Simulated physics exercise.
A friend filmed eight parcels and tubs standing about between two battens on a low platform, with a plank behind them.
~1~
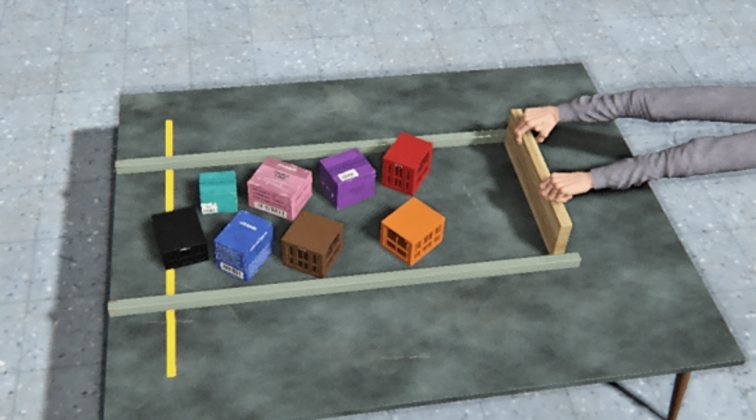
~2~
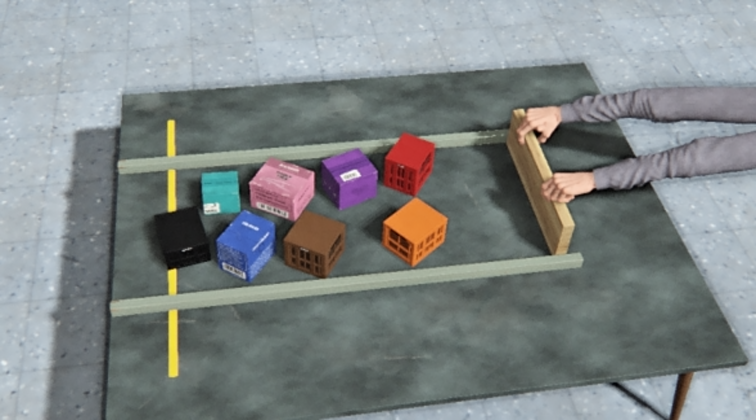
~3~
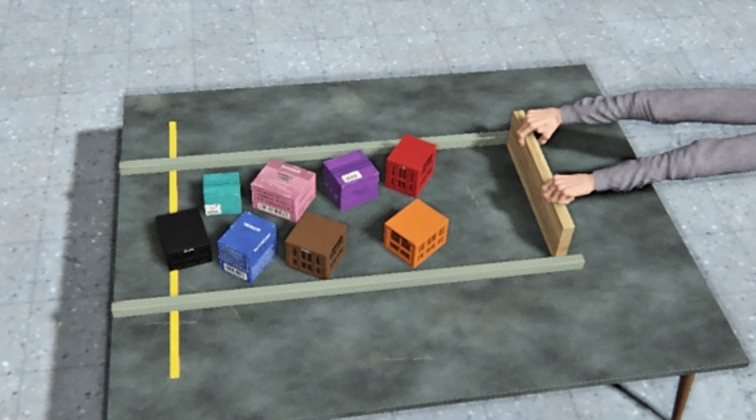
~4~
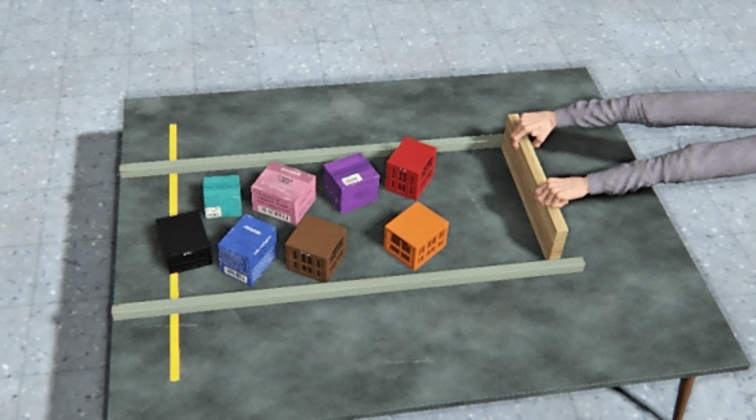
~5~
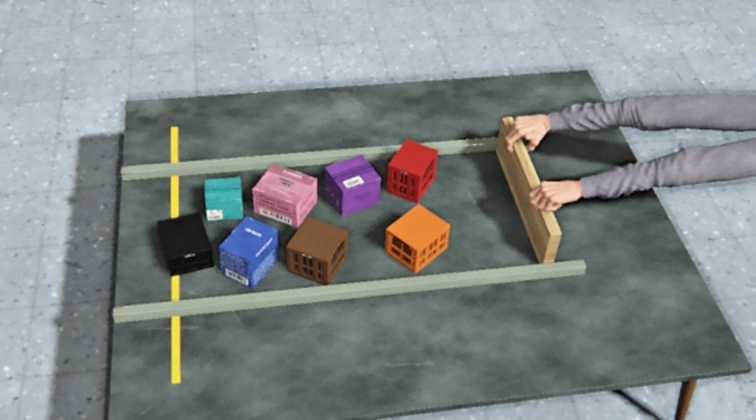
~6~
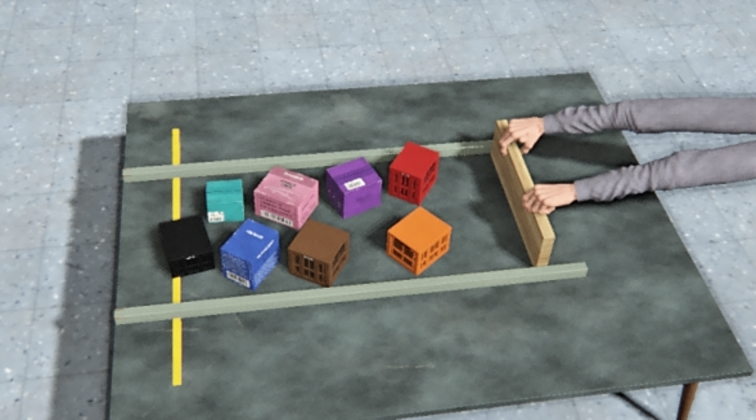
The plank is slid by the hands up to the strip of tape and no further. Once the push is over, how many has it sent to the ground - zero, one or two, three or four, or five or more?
At least five drop.
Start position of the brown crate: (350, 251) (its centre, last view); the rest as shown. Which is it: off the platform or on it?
In that case it ends up off.
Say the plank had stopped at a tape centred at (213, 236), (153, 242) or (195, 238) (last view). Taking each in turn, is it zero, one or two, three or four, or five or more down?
One after the other, the answers are three to four; five or over; three to four.
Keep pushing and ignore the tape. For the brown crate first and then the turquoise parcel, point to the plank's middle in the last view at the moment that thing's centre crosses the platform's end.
The middle would be close to (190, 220) and then close to (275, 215).
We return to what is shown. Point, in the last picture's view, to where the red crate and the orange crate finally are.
They end up close to (156, 200) and (150, 250).
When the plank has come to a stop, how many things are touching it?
It's 2 of them.
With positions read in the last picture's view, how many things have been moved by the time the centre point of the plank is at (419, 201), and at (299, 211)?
3 and 8.
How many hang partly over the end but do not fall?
Overhang count: 0.
A little later, none off yet; black crate at rest near (187, 246); turquoise parcel at rest near (225, 201); blue box at rest near (251, 254).
Next, none off yet; black crate shifted a little near (175, 248); turquoise parcel shifted about its own width near (179, 208); blue box shifted about its own width near (217, 264).
Later still, two off so far; black crate dropping near (84, 292); turquoise parcel dropping near (86, 253); blue box shifted well along near (127, 280).
When it is over, the number that fall off is five or more; down, purple parcel, brown crate, pink box, blue box, turquoise parcel and black crate.
